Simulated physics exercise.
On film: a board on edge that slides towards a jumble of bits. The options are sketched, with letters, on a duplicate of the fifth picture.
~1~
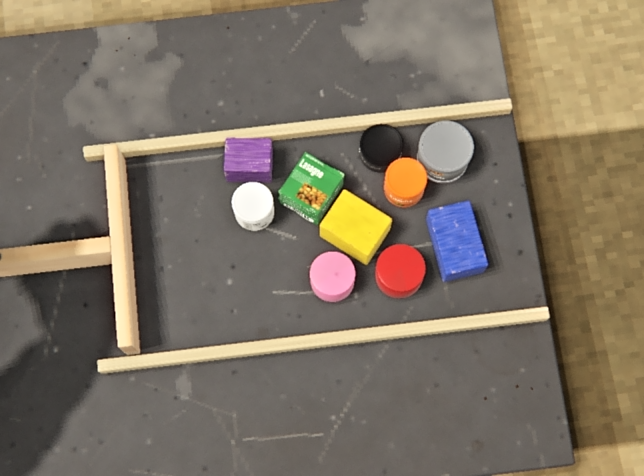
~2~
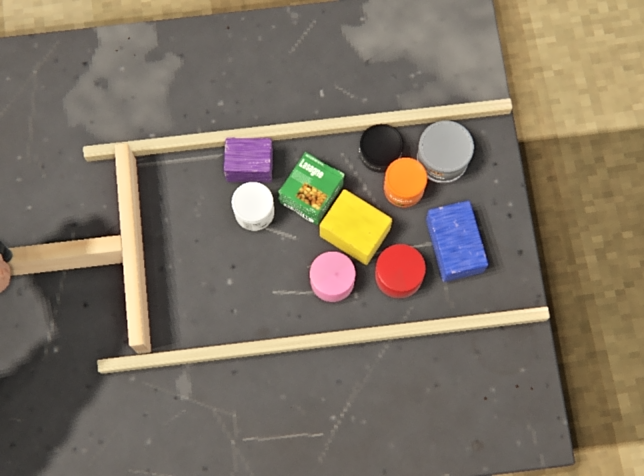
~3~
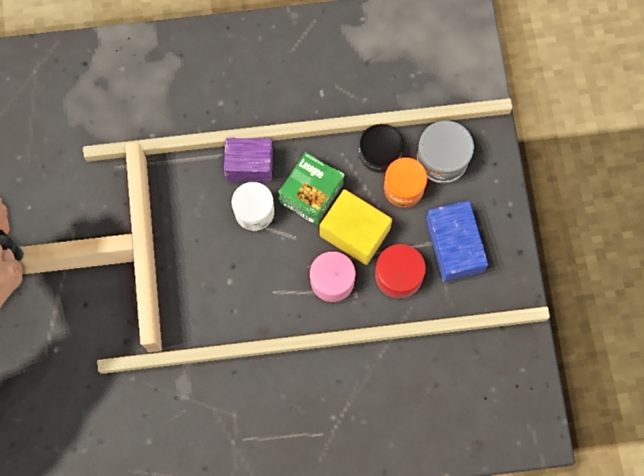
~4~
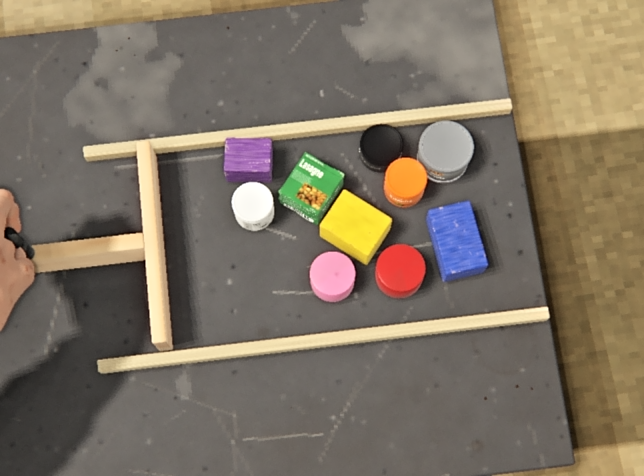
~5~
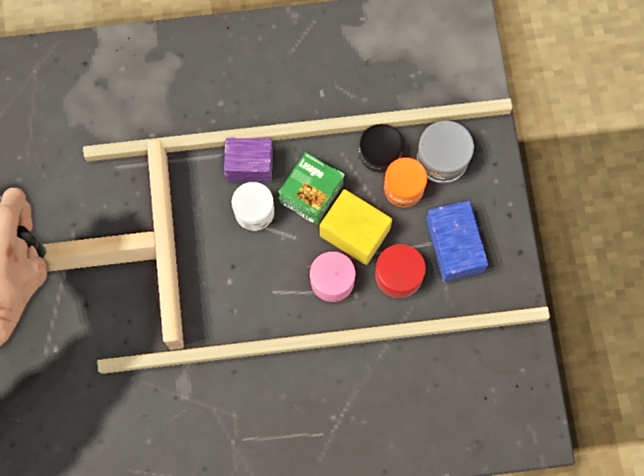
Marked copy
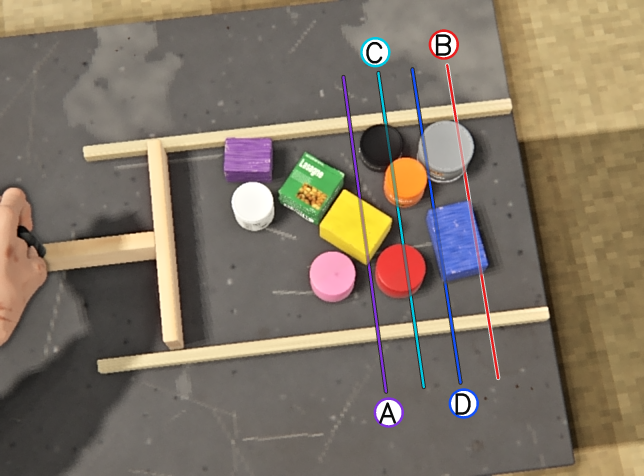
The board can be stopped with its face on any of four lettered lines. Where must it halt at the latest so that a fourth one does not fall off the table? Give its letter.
D.
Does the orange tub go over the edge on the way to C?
No.
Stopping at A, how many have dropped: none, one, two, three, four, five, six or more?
In all, none.
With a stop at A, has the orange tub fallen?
By then, no.
On the copy, A at (364, 228); B at (472, 216); C at (400, 224); D at (436, 220).
On D. First, board (261, 226); purple block (283, 153); green packet (324, 184).
Then, board (358, 215); blue block (483, 243); grey tin (467, 151).
Finally, board (434, 206); blue block over the edge; grey tin over the edge; two fallen.
By contrast, A is within the limit but short; B drops five; C is within the limit but short.
